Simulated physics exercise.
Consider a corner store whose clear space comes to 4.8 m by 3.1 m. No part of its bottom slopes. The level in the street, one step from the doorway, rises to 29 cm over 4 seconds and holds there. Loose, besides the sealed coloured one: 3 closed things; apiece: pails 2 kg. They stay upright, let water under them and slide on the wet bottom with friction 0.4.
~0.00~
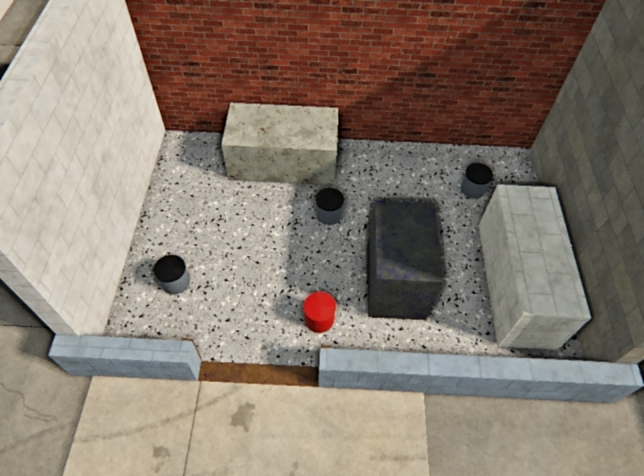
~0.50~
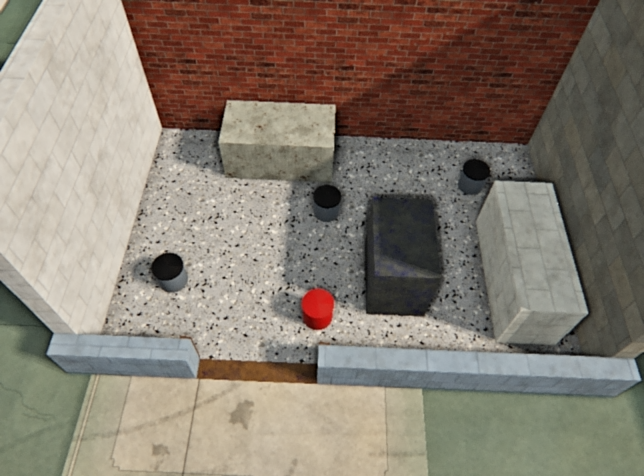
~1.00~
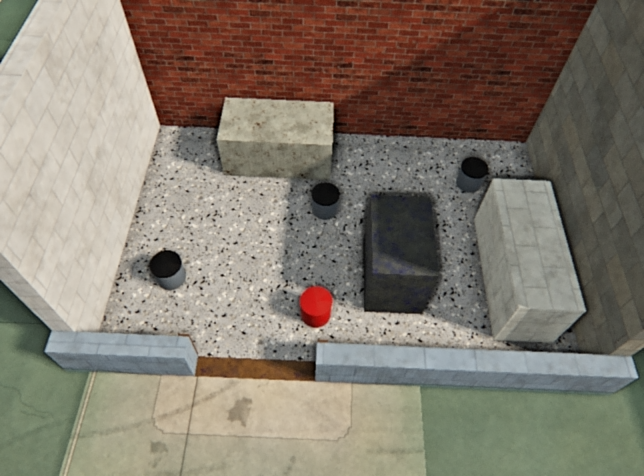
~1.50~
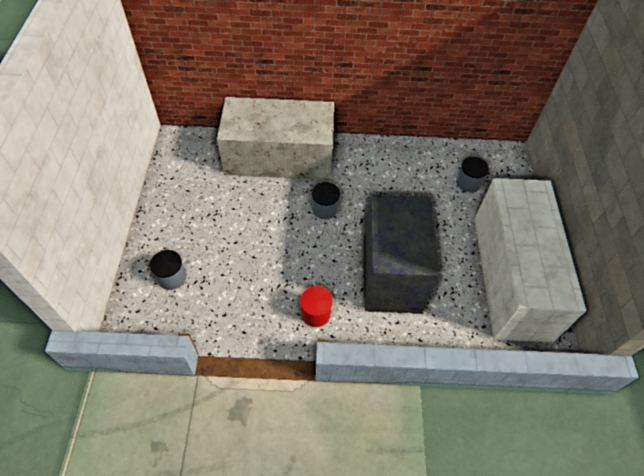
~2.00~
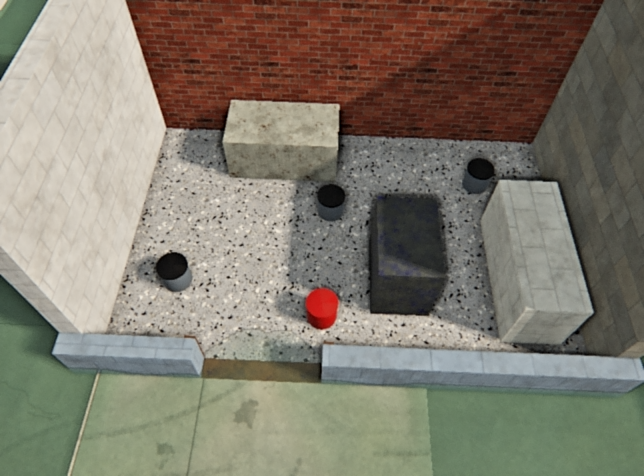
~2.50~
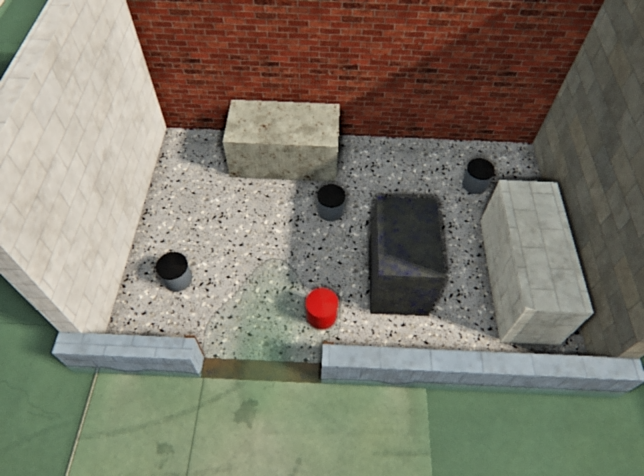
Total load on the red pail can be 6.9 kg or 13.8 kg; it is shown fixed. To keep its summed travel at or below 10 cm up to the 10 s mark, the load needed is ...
... more than either offers.
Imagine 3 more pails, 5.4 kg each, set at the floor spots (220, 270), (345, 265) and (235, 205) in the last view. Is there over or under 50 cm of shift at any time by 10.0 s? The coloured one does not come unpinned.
Result, in turn - exceeds it; falls shy; exceeds it.
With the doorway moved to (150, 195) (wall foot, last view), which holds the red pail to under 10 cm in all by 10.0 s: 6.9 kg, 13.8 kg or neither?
In that case neither load is enough.
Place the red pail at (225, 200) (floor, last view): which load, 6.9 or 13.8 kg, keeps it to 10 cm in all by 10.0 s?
The answer: No weight will do.
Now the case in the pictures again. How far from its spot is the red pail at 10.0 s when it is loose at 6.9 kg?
It would be some 300 cm from its spot.
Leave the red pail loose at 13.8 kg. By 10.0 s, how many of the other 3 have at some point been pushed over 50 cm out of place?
Count: 3.
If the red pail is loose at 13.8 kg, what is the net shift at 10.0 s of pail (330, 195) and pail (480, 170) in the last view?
Respectively 250 and 80 centimetres.
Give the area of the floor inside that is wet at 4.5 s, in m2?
Flooded: Near 8.0 m2.
After 3.5 s the red pail would be 19 cm from its start with 6.9 kg and 1 cm from its start with 13.8 kg; 6 cm of water round it then.
After 4.5 s the red pail would be 47 cm from its start with 6.9 kg and 25 cm from its start with 13.8 kg; 6 cm of water round it then.
After 7.0 s the red pail would be 262 cm from its start with 6.9 kg and 42 cm from its start with 13.8 kg; 8 cm of water round it then.
After 10.0 s the red pail would be 282 cm from its start with 6.9 kg and 46 cm from its start with 13.8 kg; 9 cm of water round it then.
